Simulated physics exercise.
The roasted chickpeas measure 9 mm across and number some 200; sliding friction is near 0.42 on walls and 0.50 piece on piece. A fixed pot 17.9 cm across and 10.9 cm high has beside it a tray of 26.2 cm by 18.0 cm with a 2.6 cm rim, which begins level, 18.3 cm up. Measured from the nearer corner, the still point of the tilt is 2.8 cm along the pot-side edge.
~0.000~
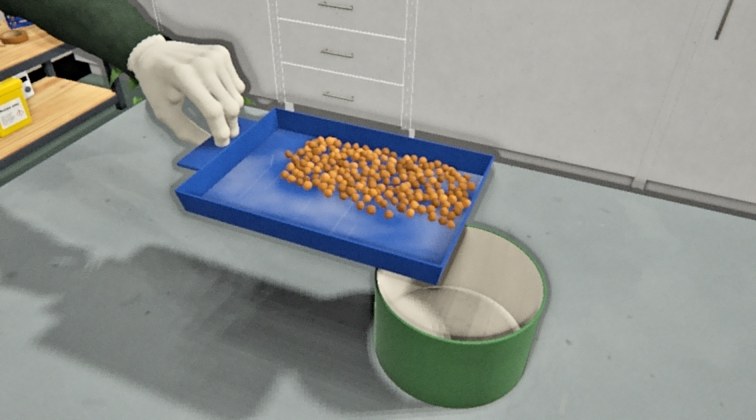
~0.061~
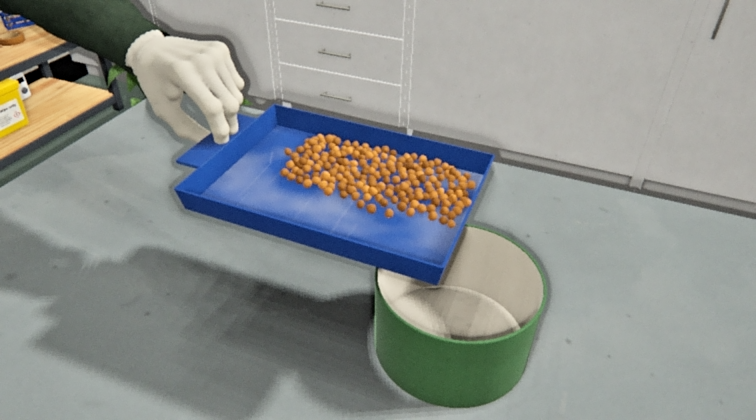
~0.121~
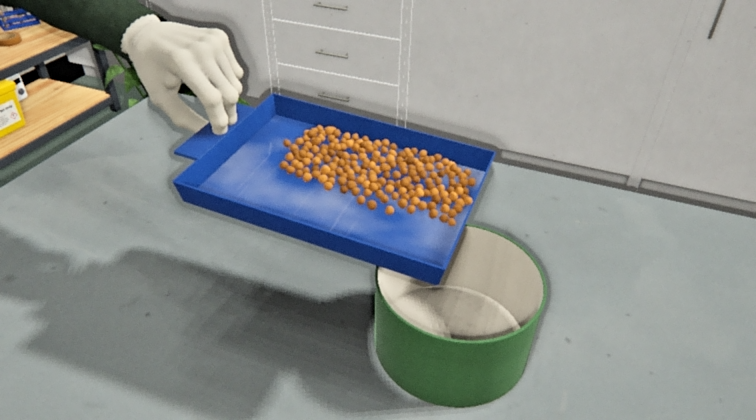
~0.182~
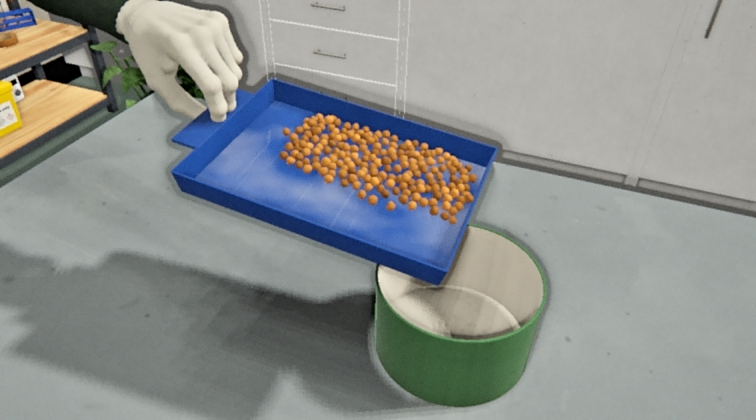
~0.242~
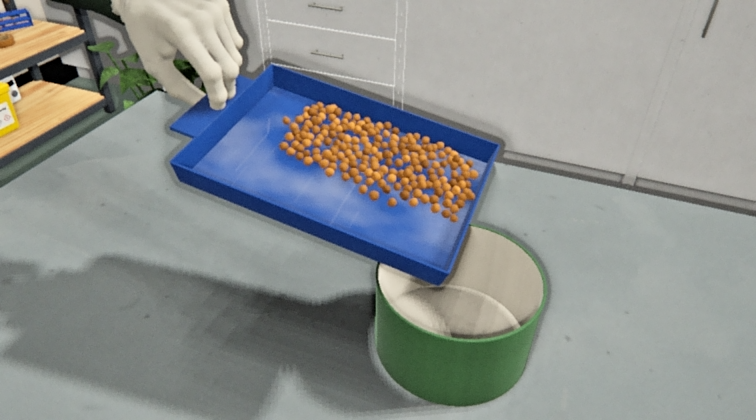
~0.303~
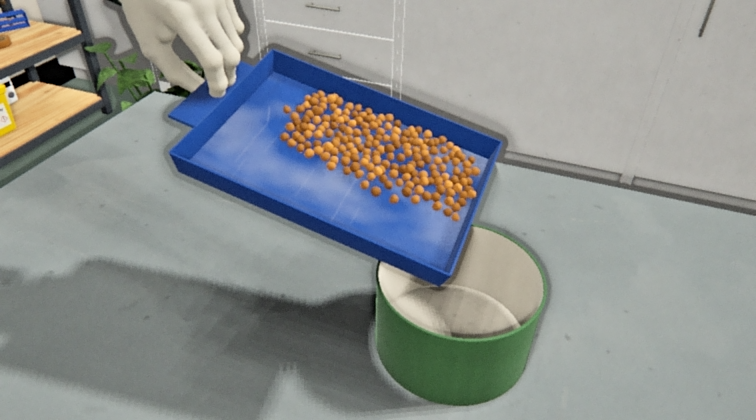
The clip shows a white-gloved hand at the handle of a blue tray of small round orange-brown pieces, raising its left side so the tray slopes gradually down toward a green pot on a grey surface at right.
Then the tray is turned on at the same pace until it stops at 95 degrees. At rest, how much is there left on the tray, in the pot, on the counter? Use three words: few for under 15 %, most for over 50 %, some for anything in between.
Left on the tray: Few; pot: Few; counter: Most.
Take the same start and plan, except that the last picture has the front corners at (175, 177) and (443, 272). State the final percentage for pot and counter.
Pot 0; counter 95.
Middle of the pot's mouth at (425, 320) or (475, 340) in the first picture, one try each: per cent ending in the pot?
Roughly 60 per cent, then 95 per cent.
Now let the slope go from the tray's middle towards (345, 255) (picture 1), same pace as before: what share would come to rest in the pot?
About 0 per cent.
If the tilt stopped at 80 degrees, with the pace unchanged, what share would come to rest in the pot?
Result: Close to 0 %.
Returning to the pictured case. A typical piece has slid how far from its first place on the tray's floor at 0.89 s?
About 9 cm.
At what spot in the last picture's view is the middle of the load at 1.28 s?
Roughly pixel (459, 200).
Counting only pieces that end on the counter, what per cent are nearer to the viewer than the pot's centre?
About 100 percent of the spill.
Then, at 0.89 s, tilt 53 degrees; the tray holds 100 %, the pot 0 %.
Then, at 1.28 s, tilt 78 degrees; the tray holds 100 %, the pot 0 %.
After 1.75 s, tilt 95 degrees; the tray holds 45 %, the pot 0 %.
At rest (3.0 s), tray 5 %, pot 0 %, counter 95 %.
